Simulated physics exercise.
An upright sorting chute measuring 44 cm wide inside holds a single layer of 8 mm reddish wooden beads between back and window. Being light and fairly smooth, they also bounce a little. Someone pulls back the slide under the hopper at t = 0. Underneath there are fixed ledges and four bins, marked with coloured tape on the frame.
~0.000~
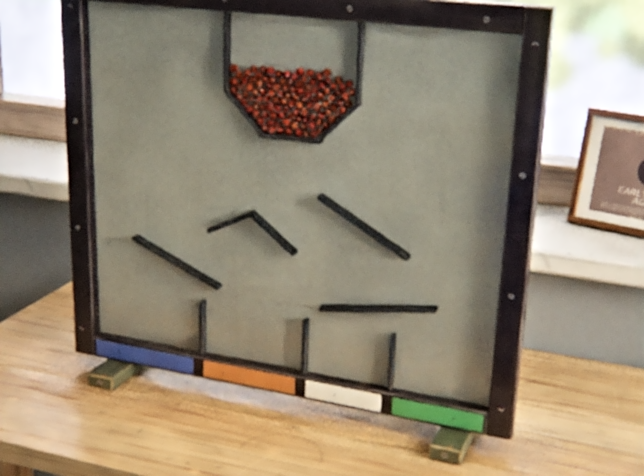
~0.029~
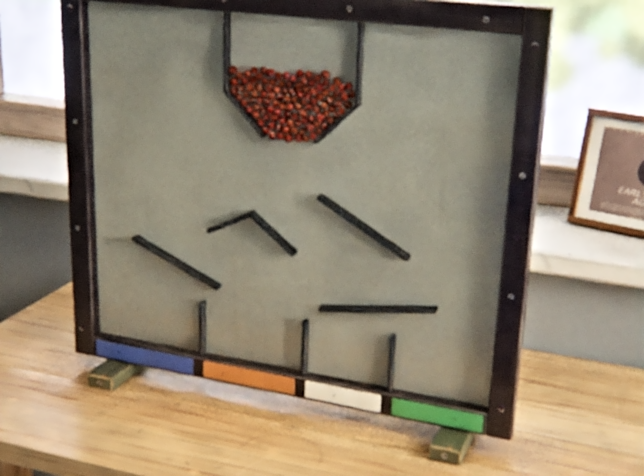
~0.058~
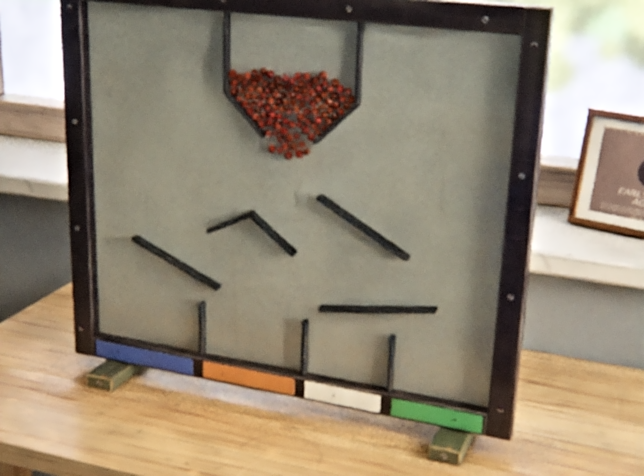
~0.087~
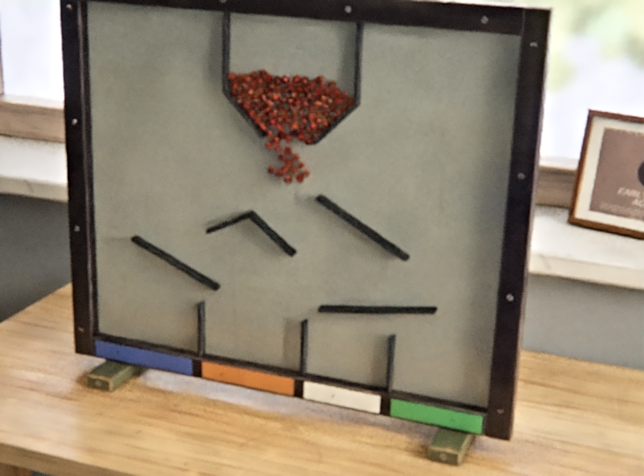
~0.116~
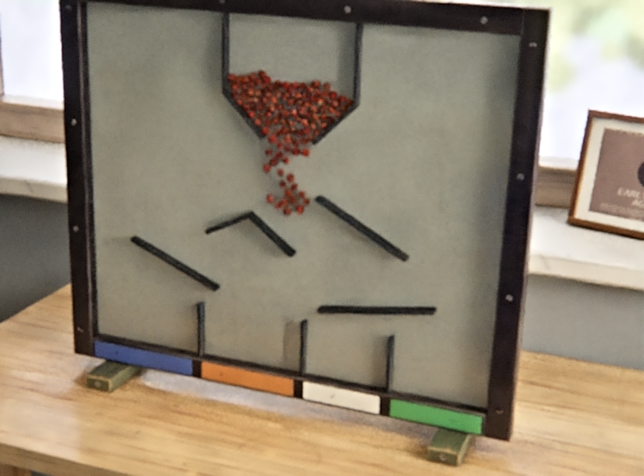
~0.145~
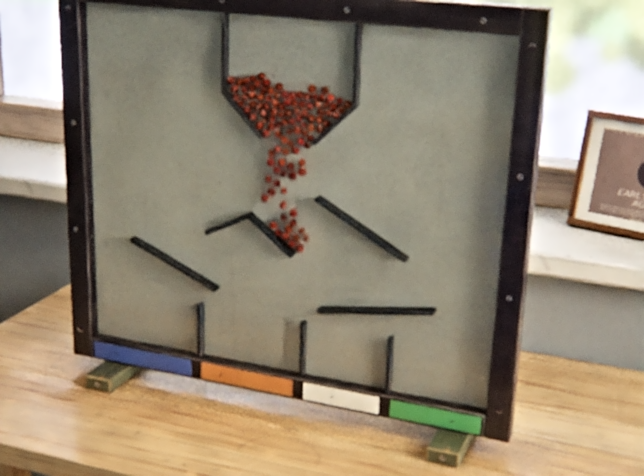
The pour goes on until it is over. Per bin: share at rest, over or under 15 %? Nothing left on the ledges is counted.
Share at rest: Green bin under, white bin over, orange bin over, blue bin under.
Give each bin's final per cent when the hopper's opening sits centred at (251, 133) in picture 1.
The green bin ends with 5 %, the white bin with 30 %, the orange bin with 60 % and the blue bin with 5 %.
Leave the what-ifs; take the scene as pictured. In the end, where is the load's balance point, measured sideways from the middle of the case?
It sits around 2 cm right of centre.
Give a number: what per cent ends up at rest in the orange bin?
Roughly 50 per cent.
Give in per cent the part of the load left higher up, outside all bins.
Estimate: Around 0 %.
After 0.24 s 55 % have left the hopper; down in the bins, nothing yet.
After 0.55 s 100 % have left the hopper; down in the bins, green 5 %, white 10 %, orange 20 %.
At rest by 4.4 s, green 5 %, white 45 %, orange 50 %, blue 0 %.
